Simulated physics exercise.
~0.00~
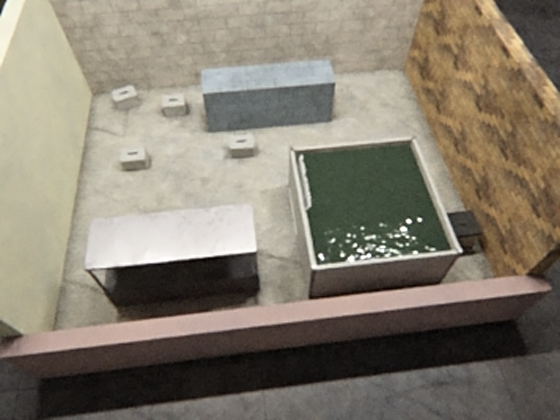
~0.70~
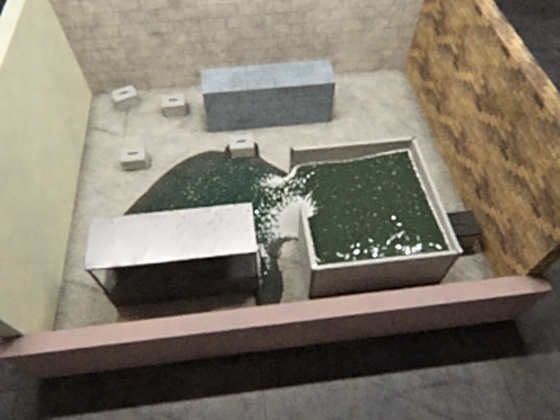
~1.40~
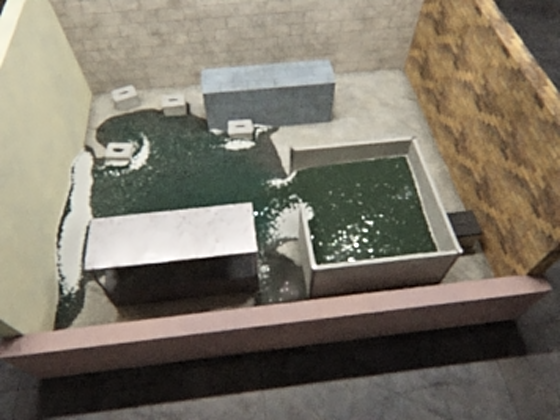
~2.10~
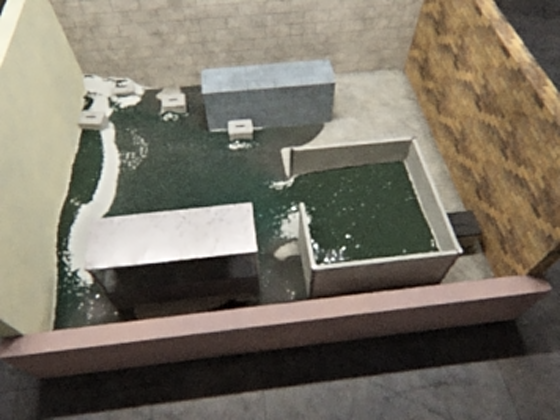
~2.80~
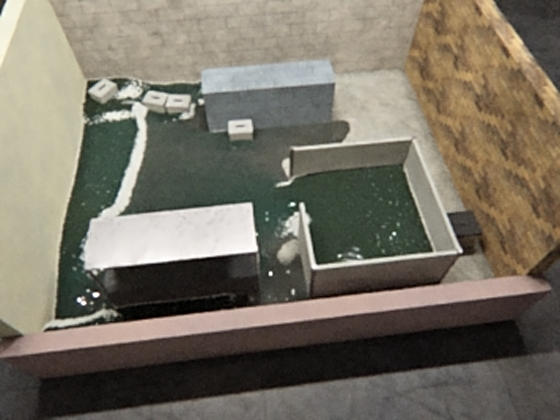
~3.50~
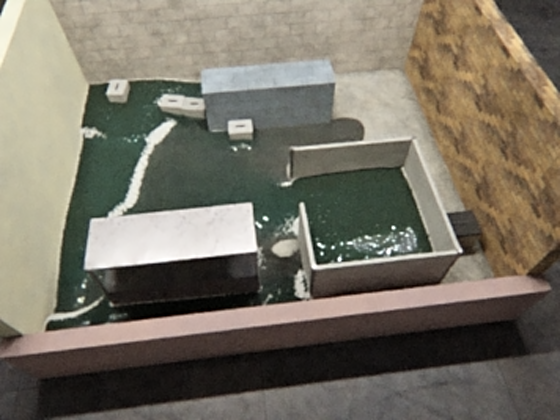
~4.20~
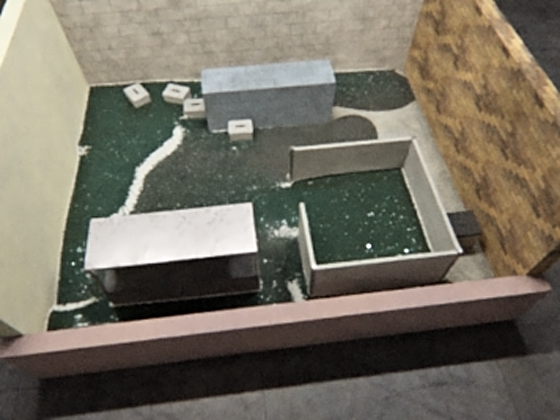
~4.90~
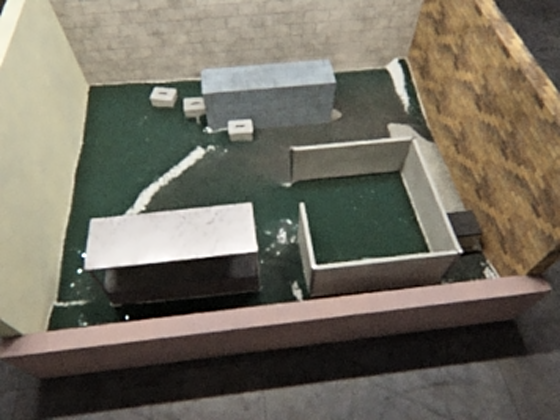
In the video, dark green water bursts through the left side of a square tank and spreads across a walled floor, pushing small pale boxes toward the upper left. Some then drift right toward a blue-grey block, and water covers most of the floor at the end.
